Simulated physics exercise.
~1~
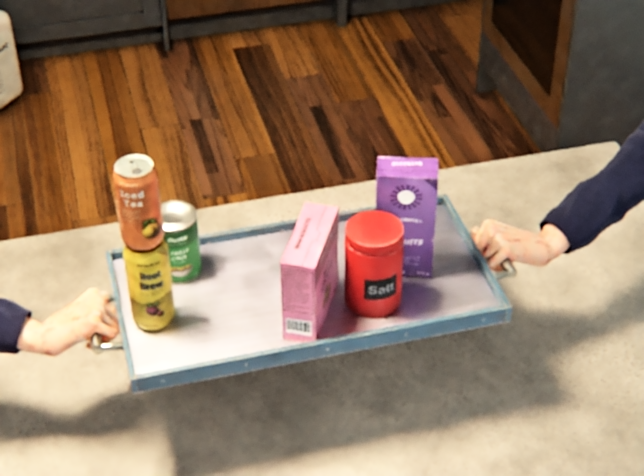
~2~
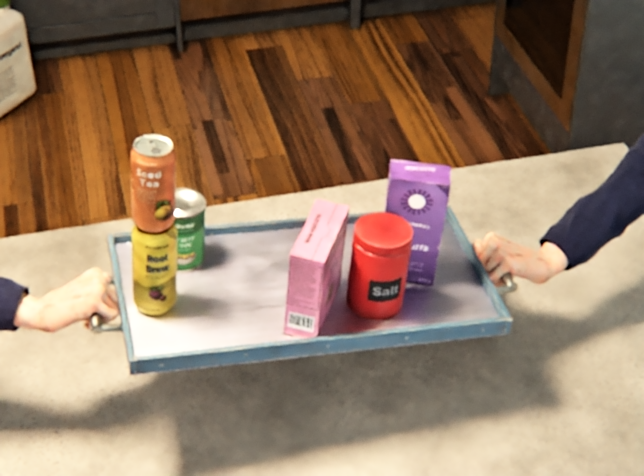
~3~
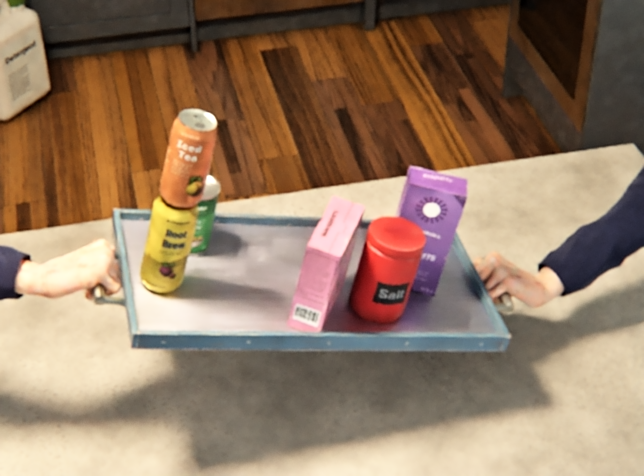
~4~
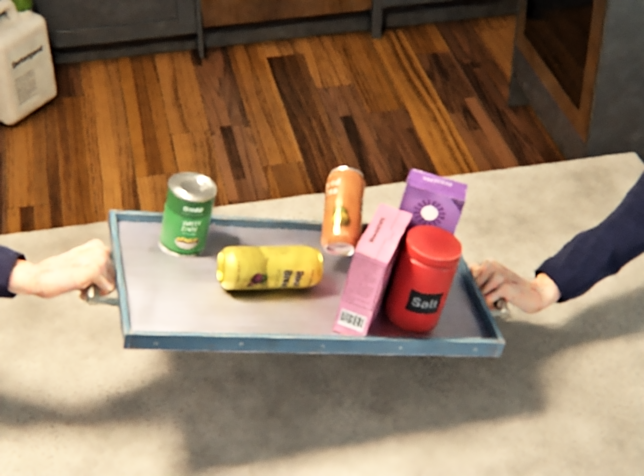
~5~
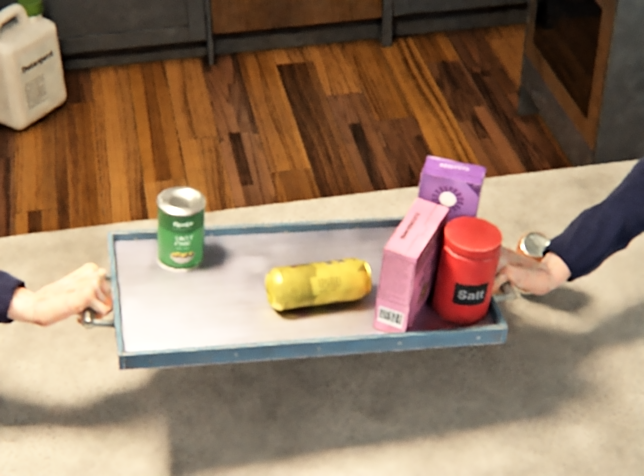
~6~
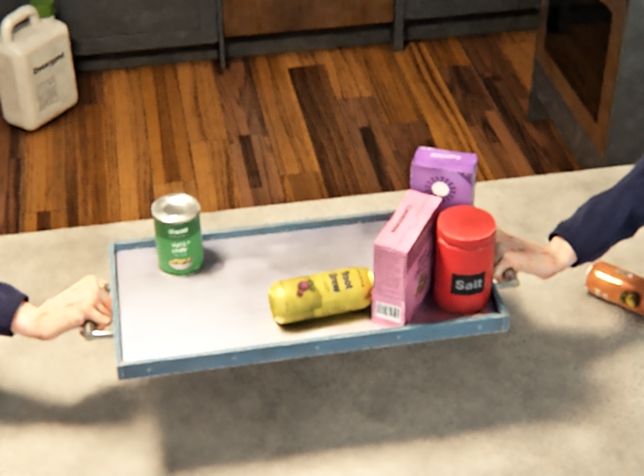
Above a kitchen table, two hands tilting a tray rightward, stacked cans toppling, orange one falling off, boxes and red jar sliding right.
